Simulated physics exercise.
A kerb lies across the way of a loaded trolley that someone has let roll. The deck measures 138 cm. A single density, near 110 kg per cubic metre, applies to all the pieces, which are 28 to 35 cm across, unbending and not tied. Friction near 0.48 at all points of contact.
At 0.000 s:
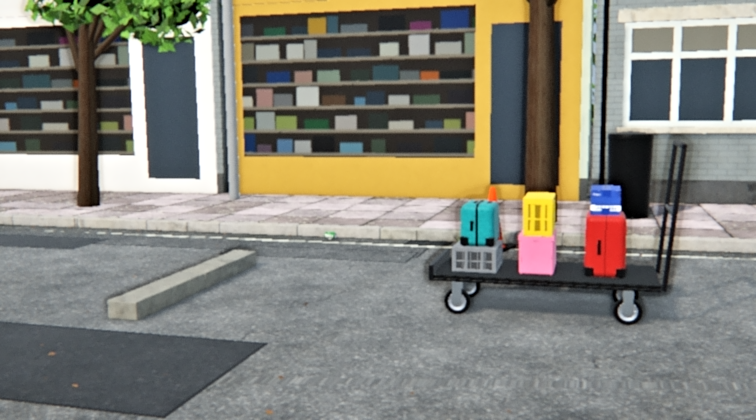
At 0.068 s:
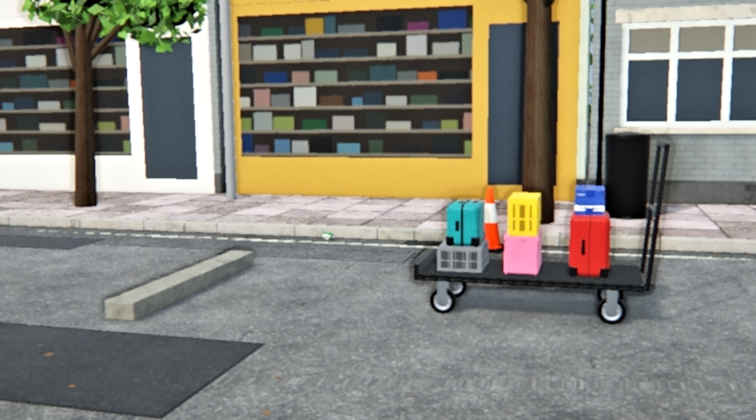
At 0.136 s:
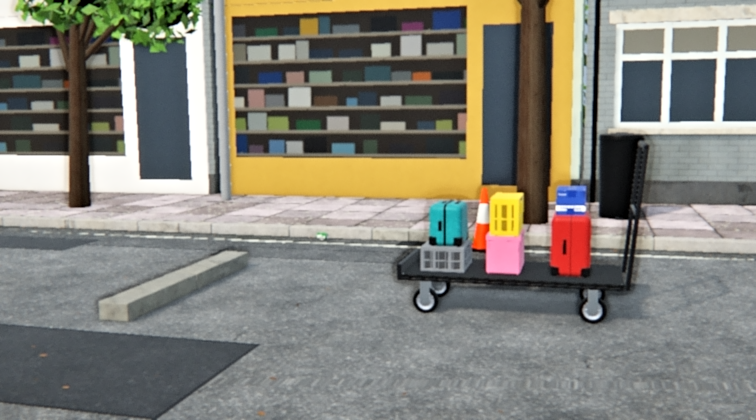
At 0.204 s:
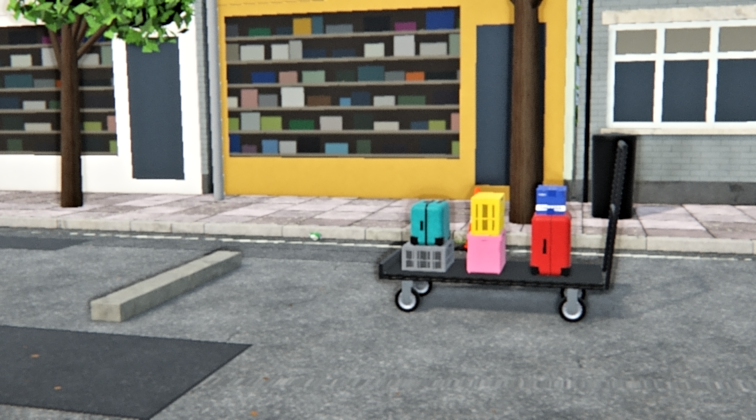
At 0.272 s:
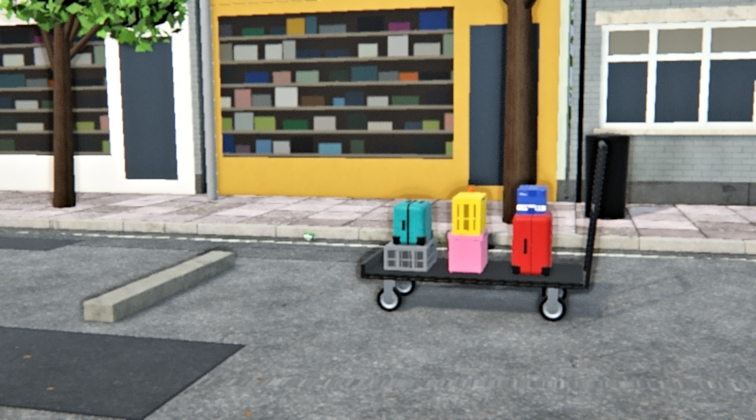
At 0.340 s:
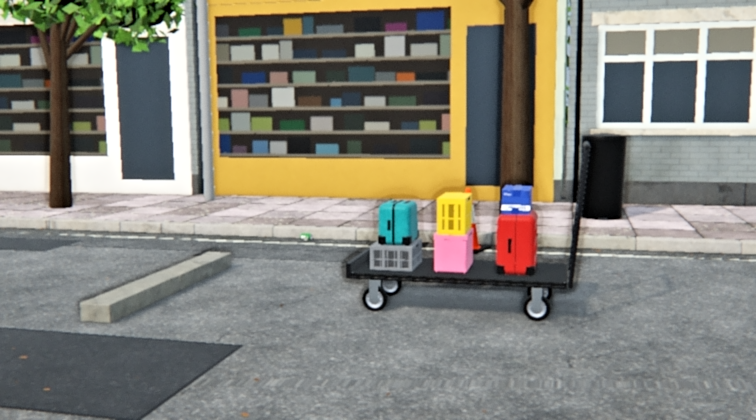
A flat trolley carrying suitcases and crates rolls left across the grey street.
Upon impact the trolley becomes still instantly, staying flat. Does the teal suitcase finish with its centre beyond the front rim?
No.
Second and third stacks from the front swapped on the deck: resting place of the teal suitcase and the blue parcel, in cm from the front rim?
Neither reaches the rim: Teal stops 10 cm short and blue 50 cm short.
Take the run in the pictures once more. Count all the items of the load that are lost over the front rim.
The number of pieces is 0.
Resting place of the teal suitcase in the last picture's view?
Roughly pixel (182, 216).
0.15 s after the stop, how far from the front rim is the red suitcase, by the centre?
Behind the rim, near 95 cm.
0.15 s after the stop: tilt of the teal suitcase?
I'd put the tilt near 0 degrees.
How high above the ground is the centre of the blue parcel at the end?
About 75 cm.
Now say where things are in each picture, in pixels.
The first picture shows teal suitcase (481, 223), red suitcase (605, 243), rim corner (431, 274); 0 cm covered, 186 to go.
The second picture shows teal suitcase (466, 223), red suitcase (590, 243), rim corner (416, 274); 8 cm covered, 178 to go.
The third picture shows teal suitcase (449, 223), red suitcase (571, 243), rim corner (399, 274); 16 cm covered, 170 to go.
The fourth picture shows teal suitcase (431, 222), red suitcase (552, 242), rim corner (381, 273); 24 cm covered, 162 to go.
The fifth picture shows teal suitcase (413, 222), red suitcase (533, 242), rim corner (363, 273); 31 cm covered, 155 to go.
The sixth picture shows teal suitcase (399, 222), red suitcase (518, 241), rim corner (348, 273); 39 cm covered, 147 to go. Speed about 1.2 m/s.
The wheels strike at 1.61 s.
After 1.76 s the teal suitcase is 16 cm behind the rim, tilted 0°, near (186, 216) in the last picture's view.
After 2.01 s the teal suitcase is 12 cm behind the rim, tilted 0°, near (182, 216) in the last picture's view.
After 2.41 s the teal suitcase is 12 cm behind the rim, tilted 0°, near (182, 216) in the last picture's view.
At rest, 2.6 s, nothing is past the rim; behind it, pink tote, yellow crate, grey crate, teal suitcase, blue parcel and red suitcase.
